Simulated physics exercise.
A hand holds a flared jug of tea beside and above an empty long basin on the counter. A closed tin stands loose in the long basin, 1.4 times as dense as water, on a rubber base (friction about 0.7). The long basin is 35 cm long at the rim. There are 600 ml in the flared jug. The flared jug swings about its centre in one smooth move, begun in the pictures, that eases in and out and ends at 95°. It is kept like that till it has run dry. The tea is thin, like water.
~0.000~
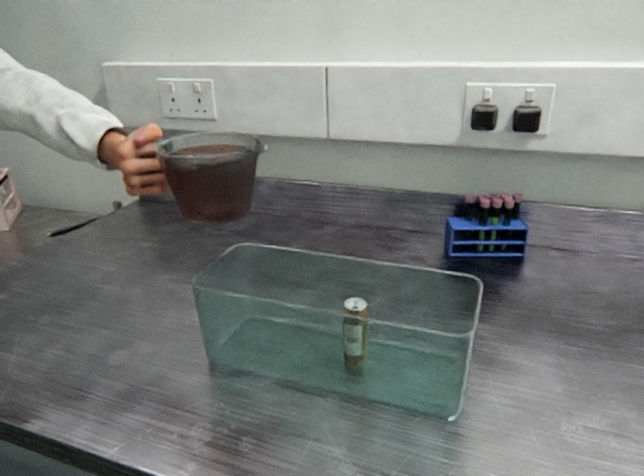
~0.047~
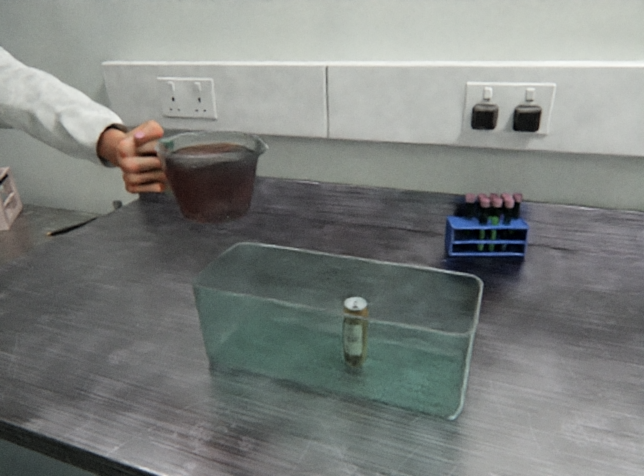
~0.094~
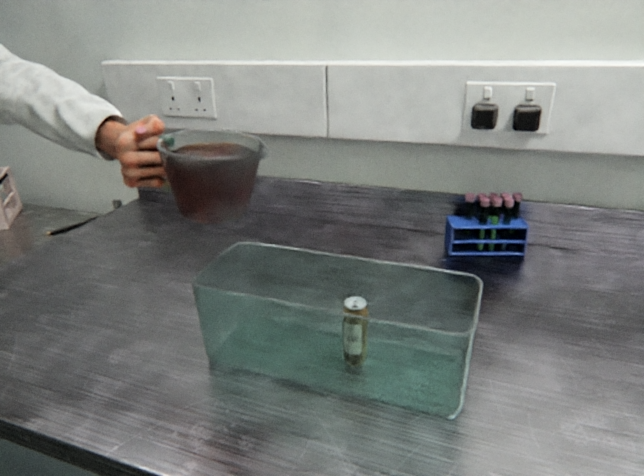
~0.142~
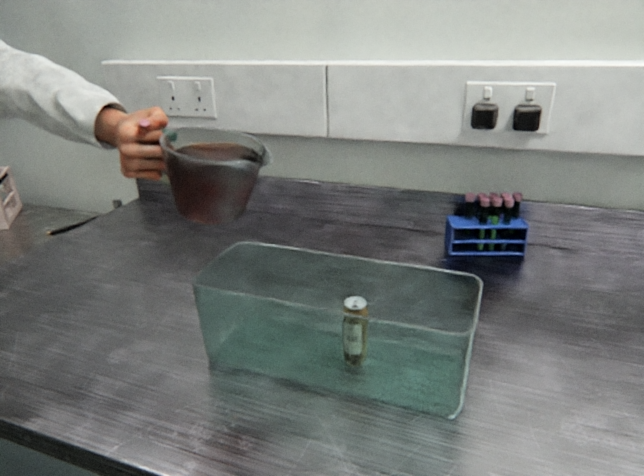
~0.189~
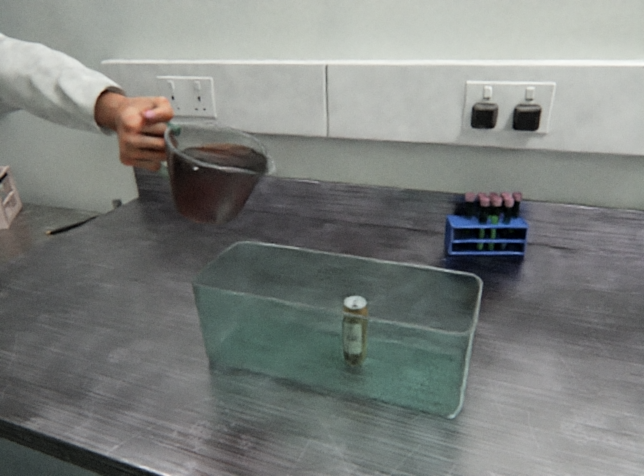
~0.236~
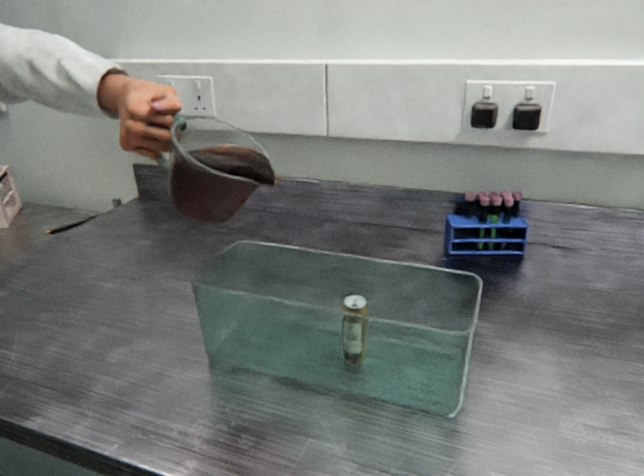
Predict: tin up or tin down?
It keeps standing.
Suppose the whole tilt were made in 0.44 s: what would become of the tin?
The tin stays up.
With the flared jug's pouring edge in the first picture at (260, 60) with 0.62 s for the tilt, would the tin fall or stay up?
Then it goes over.
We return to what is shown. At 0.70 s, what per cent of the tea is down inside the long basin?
Near 86 in a hundred.
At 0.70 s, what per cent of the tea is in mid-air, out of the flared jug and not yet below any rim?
About 7 per cent.
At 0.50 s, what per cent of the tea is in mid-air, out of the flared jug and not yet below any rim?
About 28 per cent.
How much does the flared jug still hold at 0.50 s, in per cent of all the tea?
Some 40 per cent.
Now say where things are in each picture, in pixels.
In the first picture, tilt 0°; pouring edge (265, 149); surface from (175, 151) to (254, 157); the long basin's rim runs from (215, 263) to (479, 306); the tin's top is at (355, 307).
In the second picture, tilt 1°; pouring edge (266, 150); surface from (175, 150) to (254, 157).
In the third picture, tilt 5°; pouring edge (269, 154); surface from (176, 148) to (255, 158).
In the fourth picture, tilt 12°; pouring edge (272, 162); surface from (179, 148) to (259, 161).
In the fifth picture, tilt 20°; pouring edge (275, 172); surface from (181, 150) to (266, 164).
In the sixth picture, tilt 30°; pouring edge (276, 184); surface from (183, 154) to (273, 174); 2 per cent is over the edge.
Then, 0.50 s in, the tilt is 87° and 40 per cent is still to pour; the tin stands where it began.
Then, 0.70 s in, the tilt is 95° and 7 per cent is still to pour; the tin stands where it began.
Then, 0.90 s in, the tilt is 95° and 1 per cent is still to pour; the tin stands where it began.
Then, 1.12 s in, the tilt is 95° and 0 per cent is still to pour; the tin stands where it began.
Finally, the tin stands where it began.
